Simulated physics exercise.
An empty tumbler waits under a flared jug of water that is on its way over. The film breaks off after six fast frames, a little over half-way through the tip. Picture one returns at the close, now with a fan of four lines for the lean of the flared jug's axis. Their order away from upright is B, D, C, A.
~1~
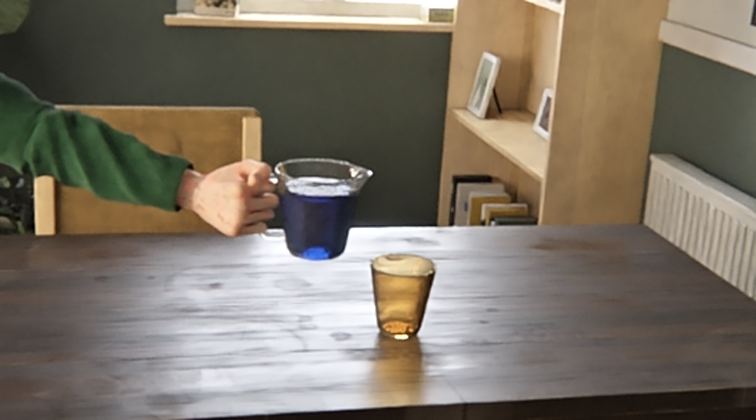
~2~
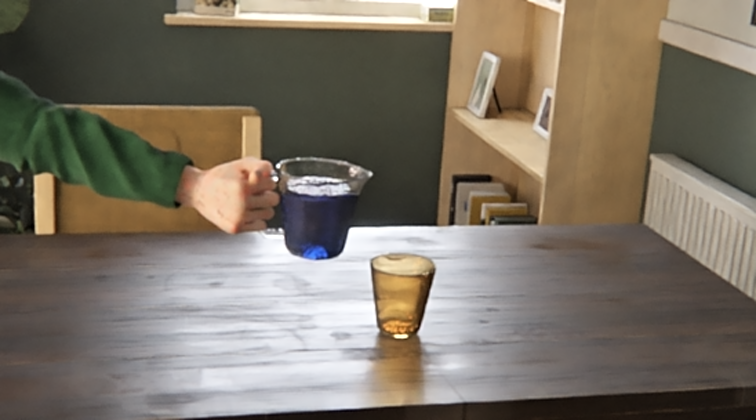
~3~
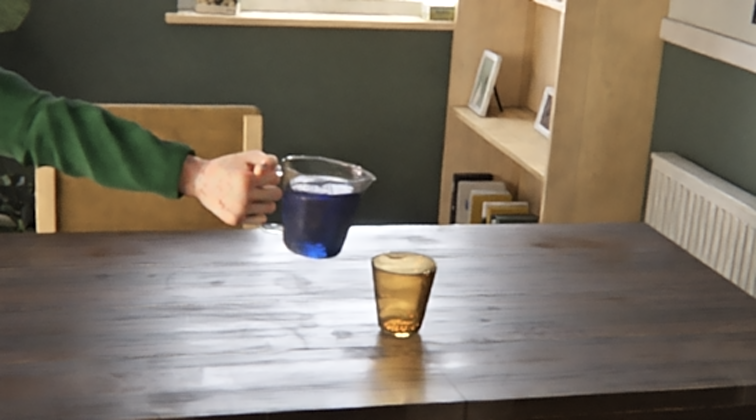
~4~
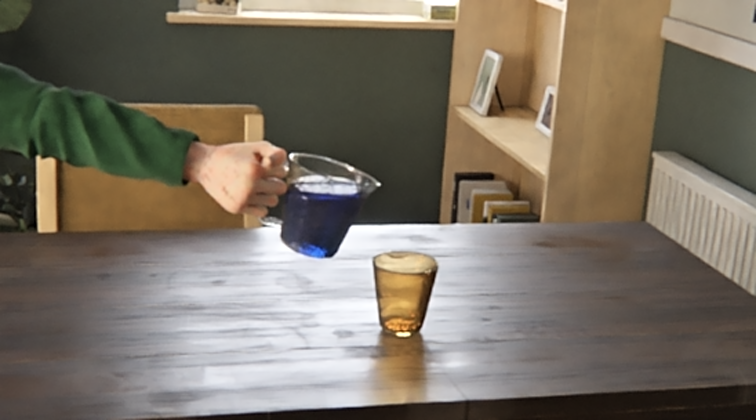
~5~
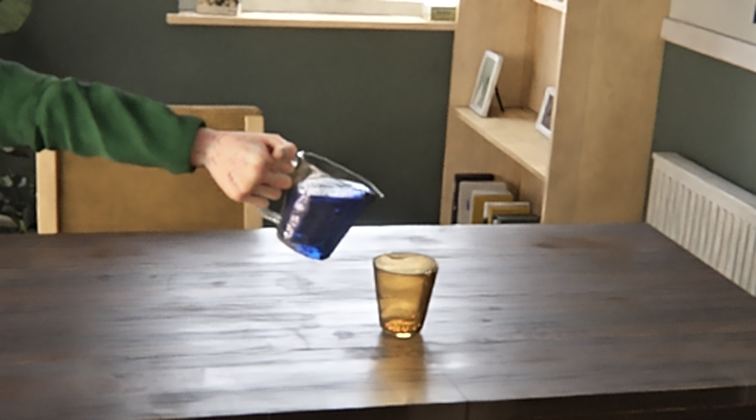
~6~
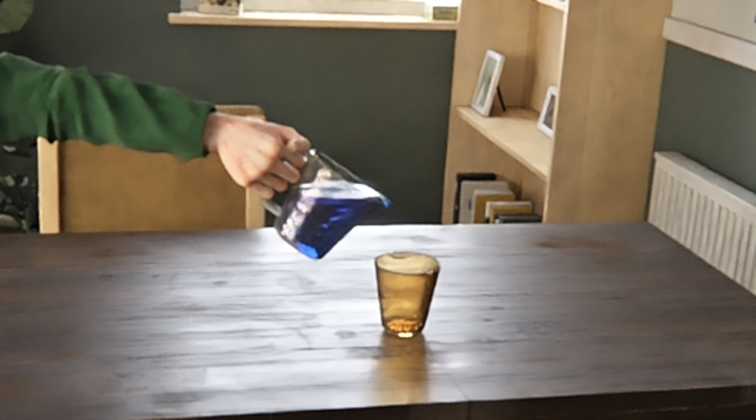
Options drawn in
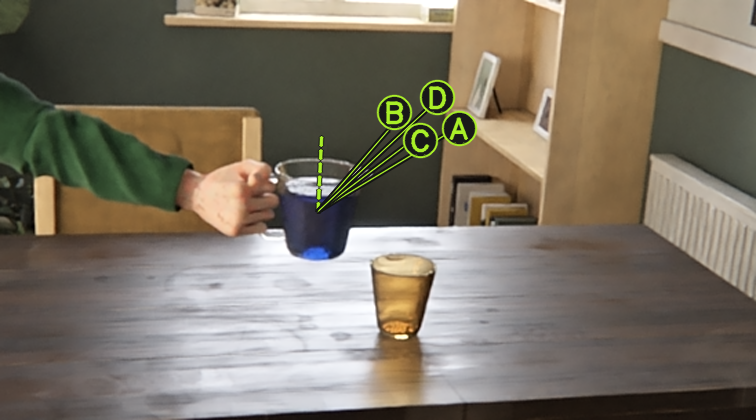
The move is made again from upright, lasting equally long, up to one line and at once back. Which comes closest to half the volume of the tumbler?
C works best here.
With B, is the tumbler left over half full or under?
Under half.
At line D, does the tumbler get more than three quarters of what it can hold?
No, it does not.
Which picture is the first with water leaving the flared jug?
In picture 6.
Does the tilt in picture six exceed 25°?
Yes.
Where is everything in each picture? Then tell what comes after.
Upright, lip at (369, 173); rim of the tumbler round (403, 264); nothing has left yet.
Upright, lip at (370, 174); nothing has left yet.
Tipped about 7°, lip at (374, 177); nothing has left yet.
Tipped about 14°, lip at (379, 183); nothing has left yet.
Tipped about 24°, lip at (381, 194); nothing has left yet.
Tipped about 34°, lip at (384, 204); water is over the lip, down to (384, 204).
On the marked copy, A at (443, 135); B at (388, 130); C at (403, 146); D at (426, 110).
If A is chosen, the tumbler ends with about 66 % of what it can hold.
If B is chosen, the tumbler ends with about 23 % of what it can hold.
If C is chosen, the tumbler ends with about 51 % of what it can hold.
If D is chosen, the tumbler ends with about 36 % of what it can hold.
